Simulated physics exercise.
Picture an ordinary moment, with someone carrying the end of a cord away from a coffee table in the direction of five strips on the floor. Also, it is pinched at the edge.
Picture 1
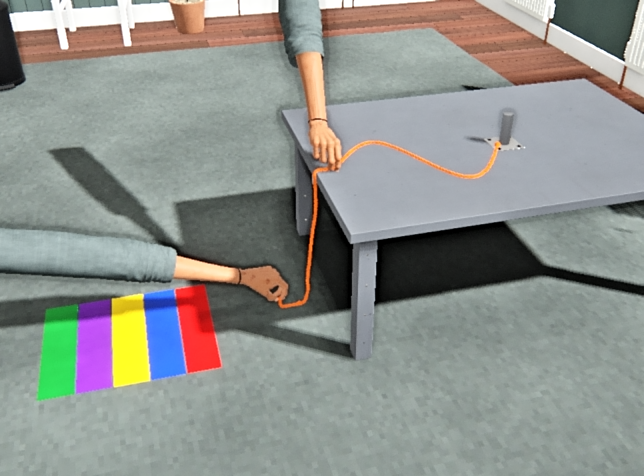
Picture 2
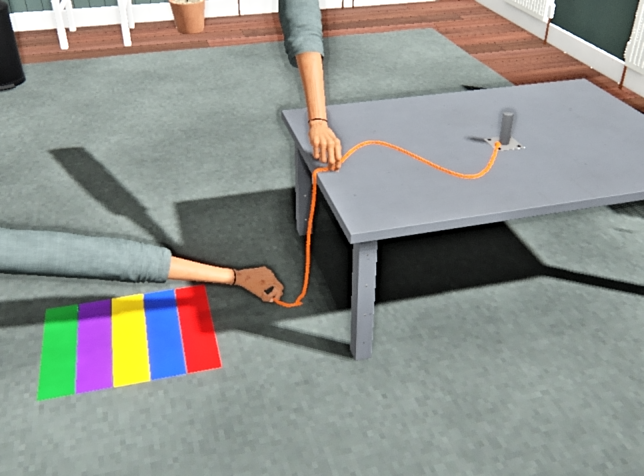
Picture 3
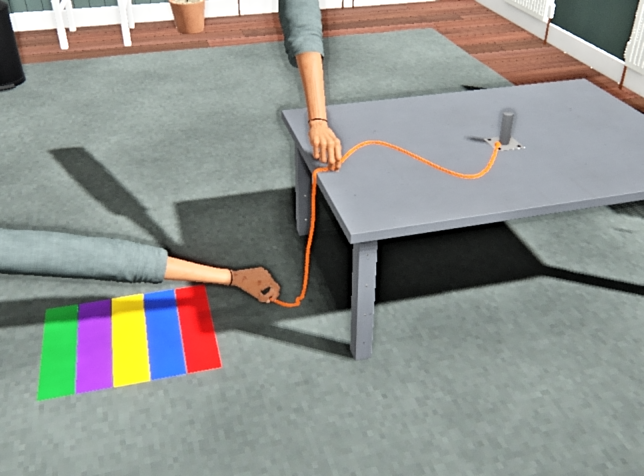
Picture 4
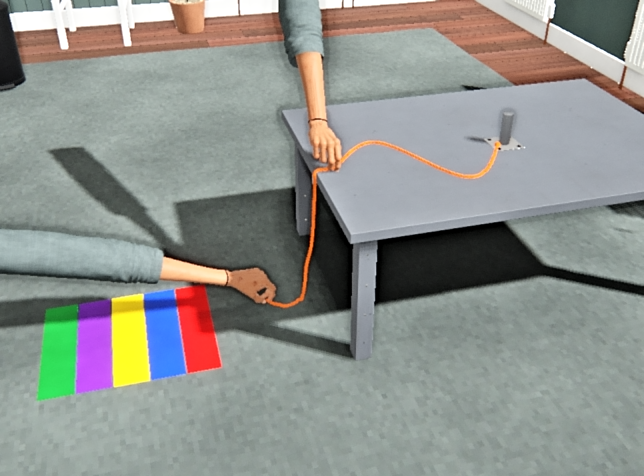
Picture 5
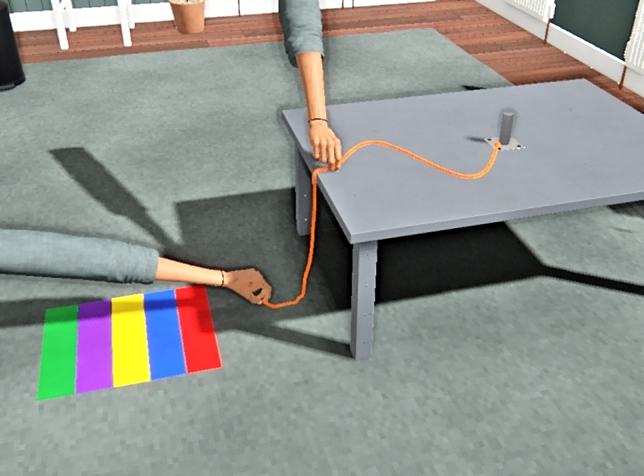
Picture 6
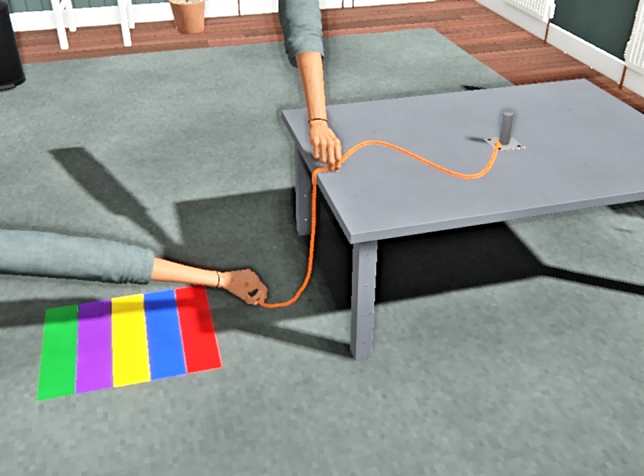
In a room with a grey-green carpet and wooden flooring at the back, a fixed view looks down on a grey coffee table at the right. One hand presses an orange cord at the table's edge, its far end by a small post, while green, purple, yellow, blue and red strips lie at lower left. Another hand, low down, draws the cord's end slightly leftward toward the strips.
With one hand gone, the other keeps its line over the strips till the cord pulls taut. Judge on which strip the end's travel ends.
Its travel ends on the green strip.
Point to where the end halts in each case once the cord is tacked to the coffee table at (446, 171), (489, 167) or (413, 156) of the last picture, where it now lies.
Pixel spots, one per try: About (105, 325), (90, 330), (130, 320).
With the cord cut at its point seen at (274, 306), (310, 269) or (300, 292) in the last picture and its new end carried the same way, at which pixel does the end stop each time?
In order, it comes to rest around (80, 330), (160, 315) and (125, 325).
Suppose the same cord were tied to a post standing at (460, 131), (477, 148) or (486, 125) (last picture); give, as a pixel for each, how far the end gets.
Close to (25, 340), (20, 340) and (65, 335) in that order.
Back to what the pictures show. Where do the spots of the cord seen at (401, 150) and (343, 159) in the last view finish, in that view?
I'd put the first at about (340, 169) and the other at about (264, 209).
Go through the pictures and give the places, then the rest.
In the first picture, end (279, 298); red (202, 353); blue (167, 360); yellow (131, 366); purple (94, 373); green (57, 379).
In the second picture, end (274, 299); cord through (493, 159) (445, 171) (384, 144) (339, 164) (311, 216) (306, 280).
In the third picture, end (271, 299).
In the fourth picture, end (267, 300); cord through (493, 159) (445, 171) (384, 144) (339, 164) (313, 215) (305, 280).
In the fifth picture, end (262, 301).
In the sixth picture, end (258, 301); cord through (493, 159) (445, 171) (384, 144) (339, 164) (314, 215) (307, 280).
Soon after, end near (121, 324); over yellow.
After that, end near (79, 331); over purple.
At the stop, end near (55, 335); over green. It gets as far as the green strip.
